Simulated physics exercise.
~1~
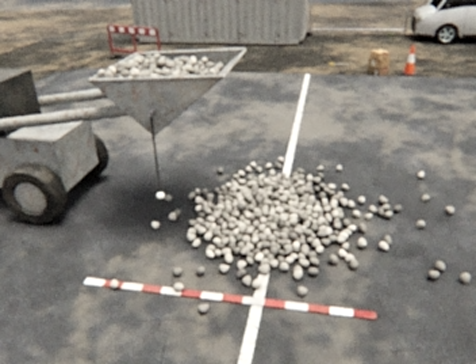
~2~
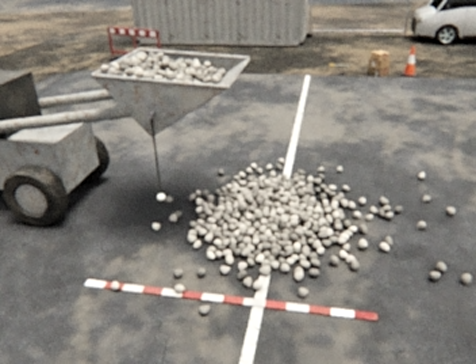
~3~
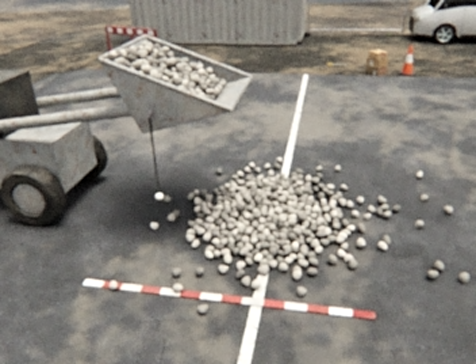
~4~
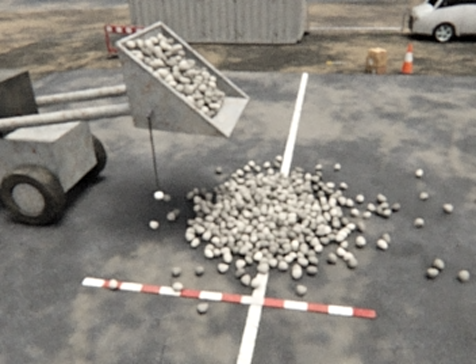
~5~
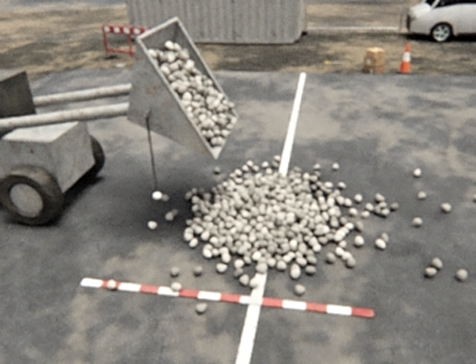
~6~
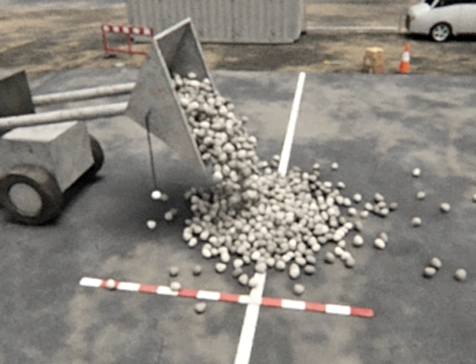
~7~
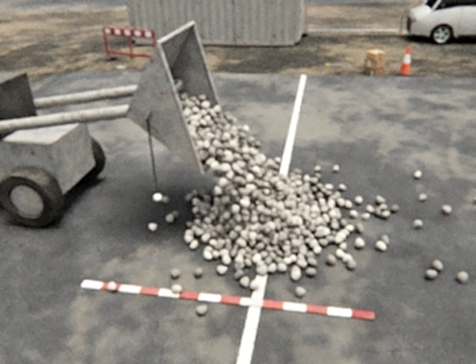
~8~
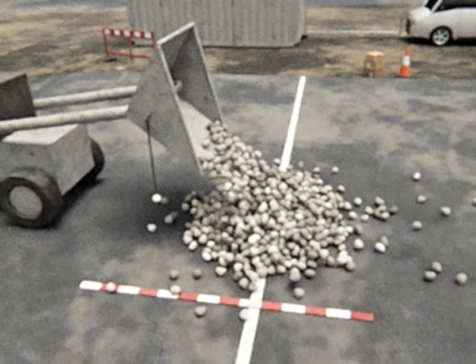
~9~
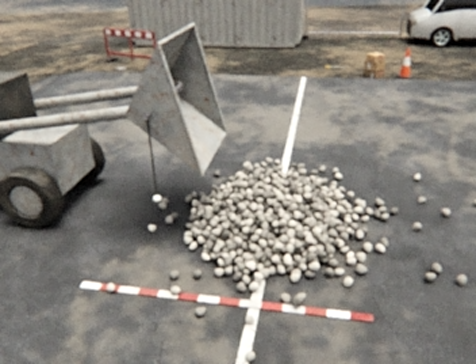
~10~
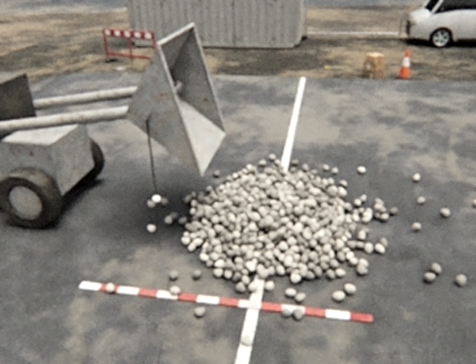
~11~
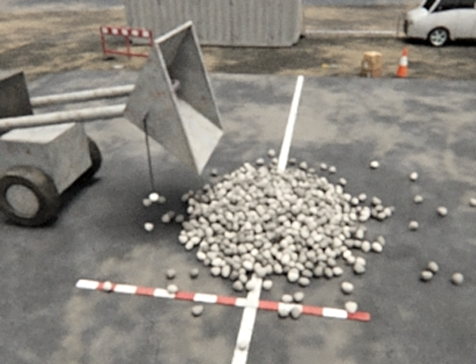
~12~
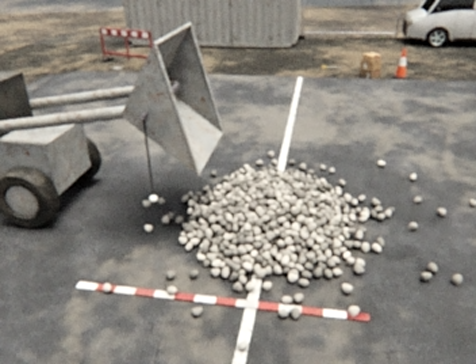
A loader's bucket tips and pours its stones onto a loose pile, widening it.
